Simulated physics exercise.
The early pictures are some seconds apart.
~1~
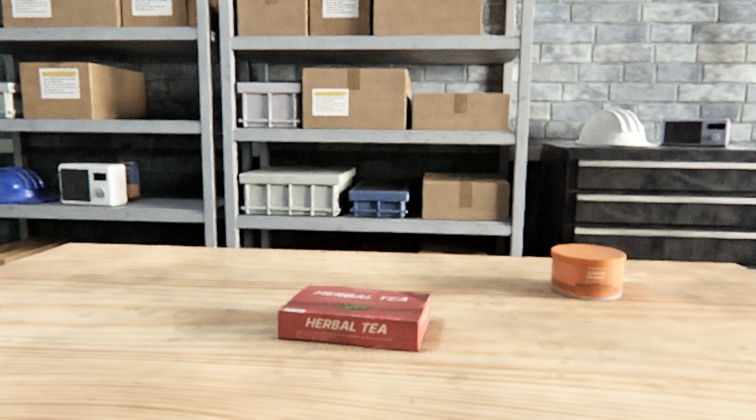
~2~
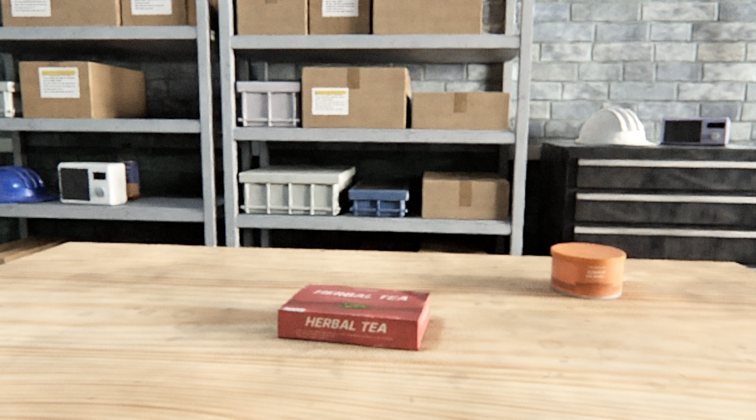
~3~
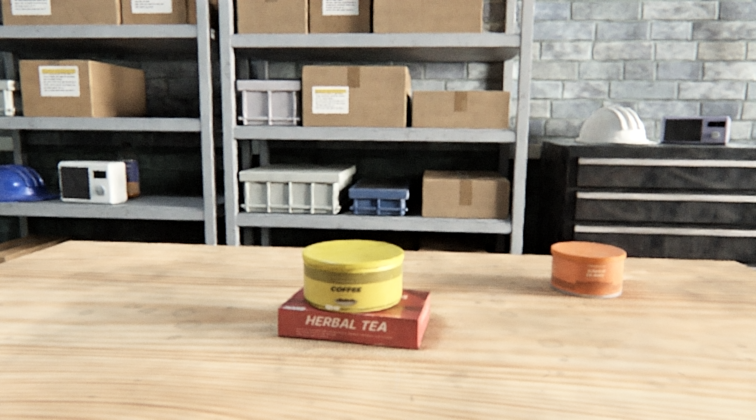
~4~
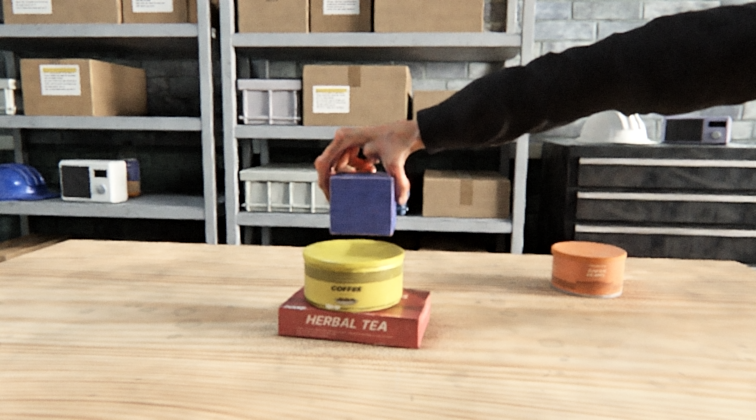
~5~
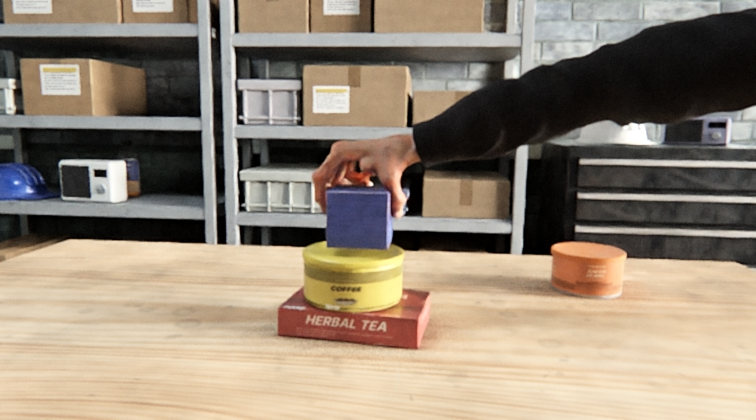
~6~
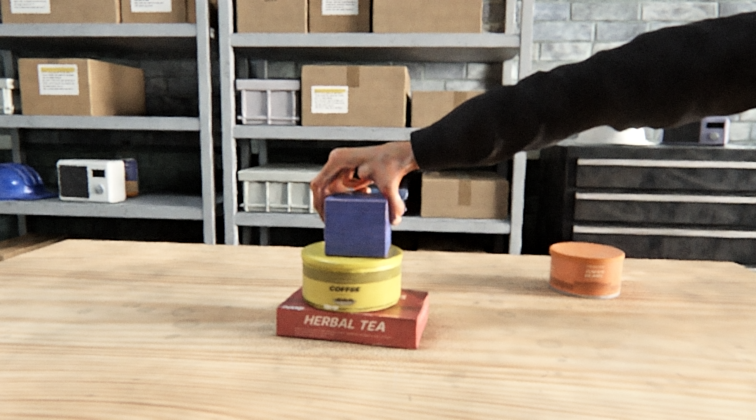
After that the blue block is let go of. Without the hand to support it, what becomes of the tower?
The tower remains standing.
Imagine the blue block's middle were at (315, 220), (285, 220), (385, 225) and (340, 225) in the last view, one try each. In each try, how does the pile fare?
The pile remains standing the first time, collapses the second time, remains standing the third time and remains standing the fourth time.
Then, 0.90 s later than the last frame, all is still.
Then, 2.10 s later than the last frame, blue block resting near (359, 224).
When it is over, all 4 as before. End places, in pixels of the last picture, blue block near (359, 224). The pile keeps its balance.
